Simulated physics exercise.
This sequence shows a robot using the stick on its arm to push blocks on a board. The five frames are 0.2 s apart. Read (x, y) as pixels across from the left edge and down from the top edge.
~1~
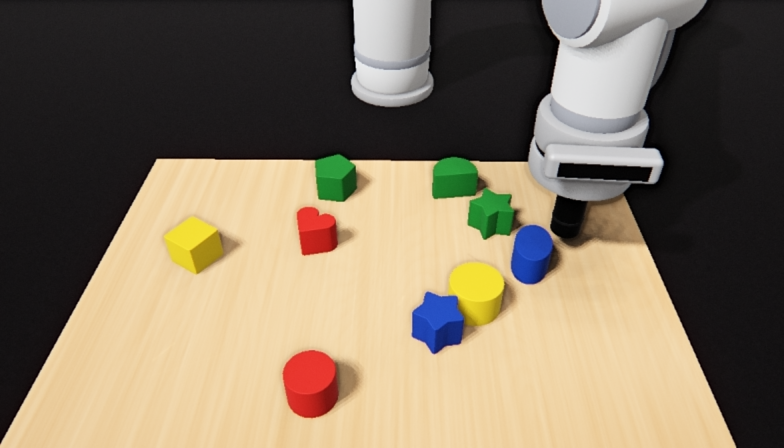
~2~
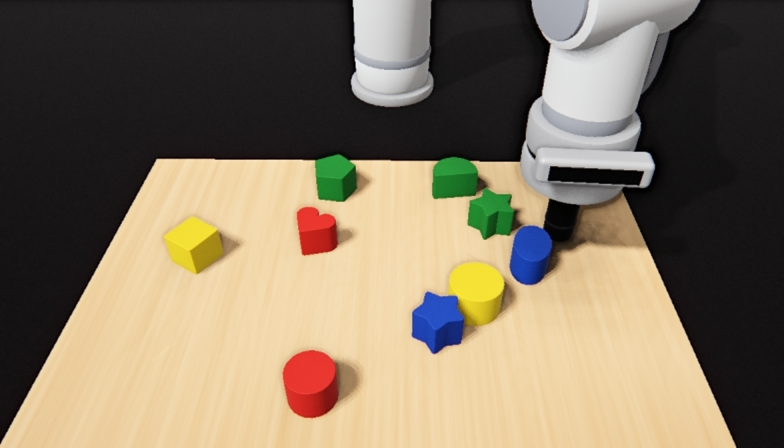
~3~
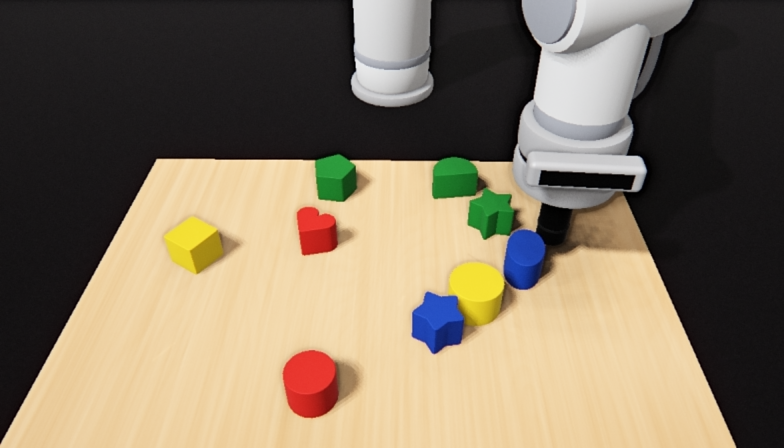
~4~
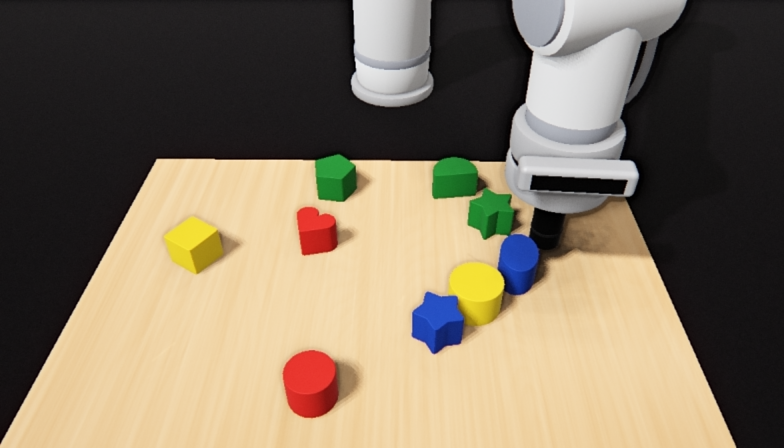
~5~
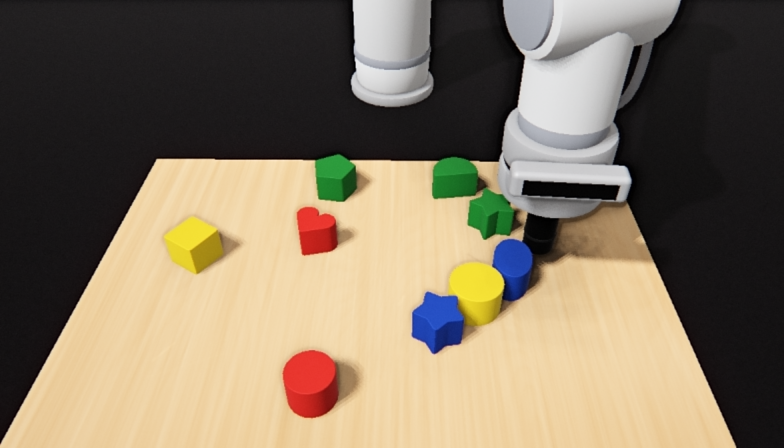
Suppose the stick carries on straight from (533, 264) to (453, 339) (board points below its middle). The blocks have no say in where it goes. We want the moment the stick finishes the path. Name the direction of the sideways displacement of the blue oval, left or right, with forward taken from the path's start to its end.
The blue oval goes left.
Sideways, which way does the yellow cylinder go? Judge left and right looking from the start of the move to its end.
Answer: Left.
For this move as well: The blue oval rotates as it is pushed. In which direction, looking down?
It makes a counterclockwise turn.
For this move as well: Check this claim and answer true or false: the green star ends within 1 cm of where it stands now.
True.
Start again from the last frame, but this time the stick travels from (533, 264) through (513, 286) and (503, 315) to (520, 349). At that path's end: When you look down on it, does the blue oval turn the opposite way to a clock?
In short: Yes.
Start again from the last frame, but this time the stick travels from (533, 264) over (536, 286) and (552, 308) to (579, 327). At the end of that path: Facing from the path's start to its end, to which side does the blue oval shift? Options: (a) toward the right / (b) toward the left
a: Toward the right.
On the path given first. One third of the way, stick at (511, 269); blue star at (418, 316), turned 10° anticlockwise; yellow cylinder at (463, 303); blue oval at (506, 288), turned 50° anticlockwise.
Two thirds of the way, stick at (484, 294); blue star at (403, 321), turned 25° clockwise; yellow cylinder at (452, 337); blue oval at (503, 314), turned 115° anticlockwise.
At the end, stick at (455, 321); blue star at (402, 321), turned 25° clockwise; yellow cylinder at (447, 351); green star not moved; blue oval at (503, 320), turned 140° anticlockwise.
